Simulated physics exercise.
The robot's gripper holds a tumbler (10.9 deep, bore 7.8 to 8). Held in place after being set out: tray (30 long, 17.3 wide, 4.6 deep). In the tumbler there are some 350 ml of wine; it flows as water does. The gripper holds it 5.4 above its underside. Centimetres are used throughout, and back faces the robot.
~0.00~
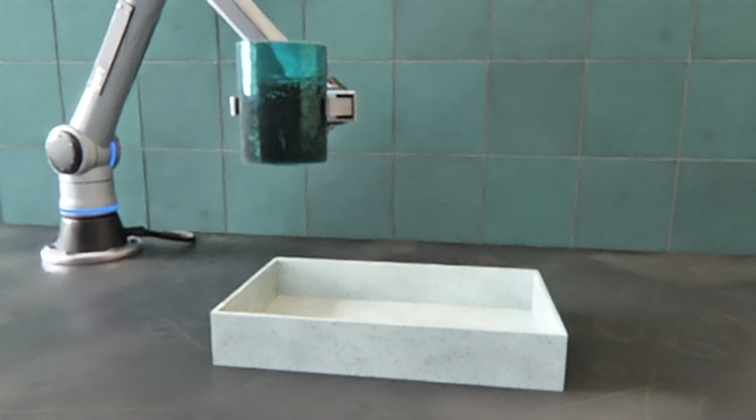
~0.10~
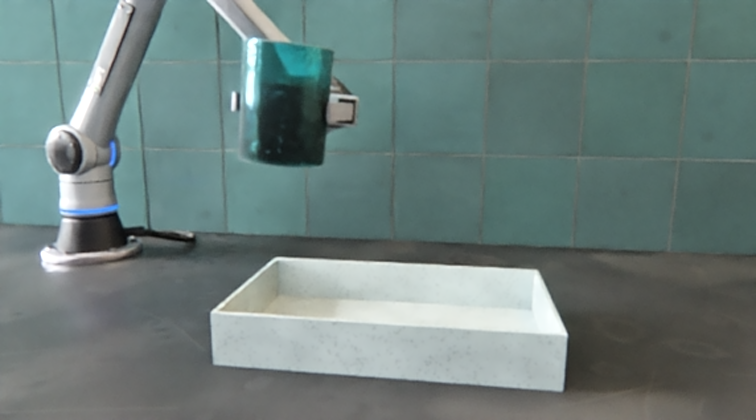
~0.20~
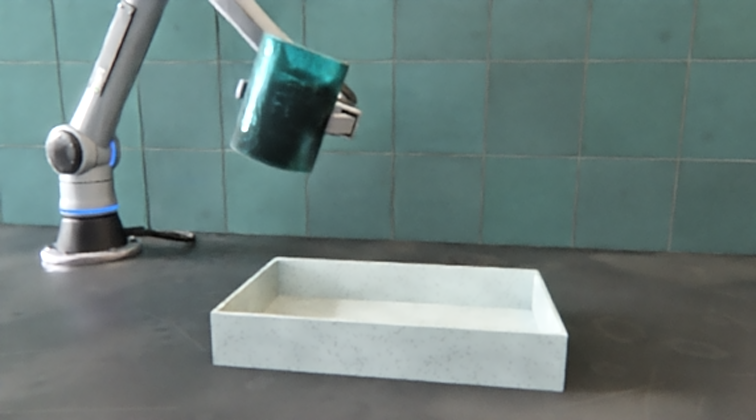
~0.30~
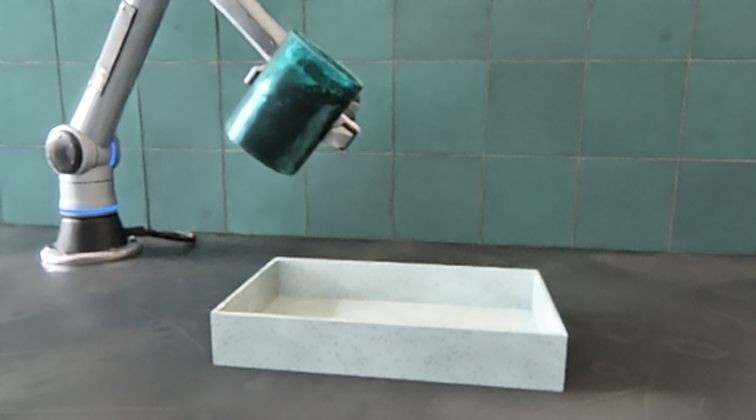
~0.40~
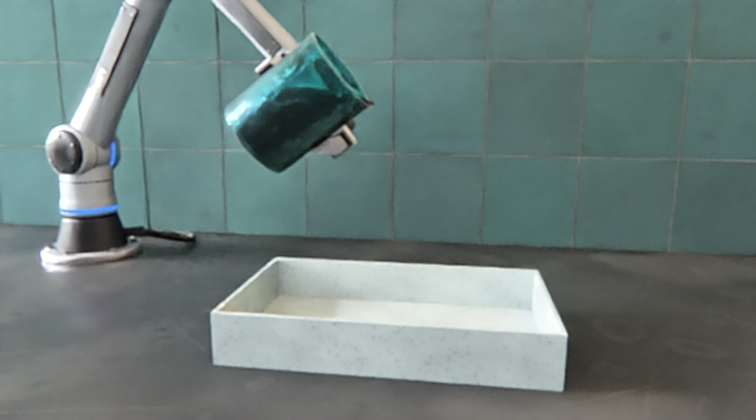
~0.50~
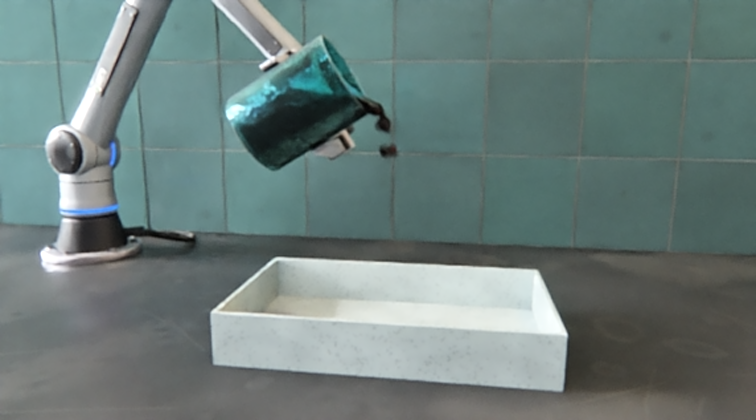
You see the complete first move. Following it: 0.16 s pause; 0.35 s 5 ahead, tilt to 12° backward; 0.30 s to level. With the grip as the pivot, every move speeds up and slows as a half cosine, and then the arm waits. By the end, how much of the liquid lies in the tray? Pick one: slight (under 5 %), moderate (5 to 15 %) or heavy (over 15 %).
Moderate.
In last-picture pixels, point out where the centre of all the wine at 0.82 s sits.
Centre: Approx. (326, 141) px.
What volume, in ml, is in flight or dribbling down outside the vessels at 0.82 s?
Reading: Near 5 ml.
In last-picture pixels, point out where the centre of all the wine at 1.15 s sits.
(356, 144) or thereabouts.
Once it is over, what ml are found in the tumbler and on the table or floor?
Roughly 320, 0 ml.
By 0.82 s, tilted 26° forward, liquid up to 25 above the table; 315 ml in the tumbler, 30 ml in the tray, 5 ml in the air or running down outside.
By 1.15 s, tilted 7° backward, liquid up to 25 above the table; 315 ml in the tumbler, 30 ml in the tray.
By 1.51 s, level, liquid up to 25 above the table; 315 ml in the tumbler, 30 ml in the tray.
By 2.31 s, level, liquid up to 25 above the table; 315 ml in the tumbler, 30 ml in the tray.
Final state, 315 ml in the tumbler, 30 ml in the tray. That is 9 % in the tray.
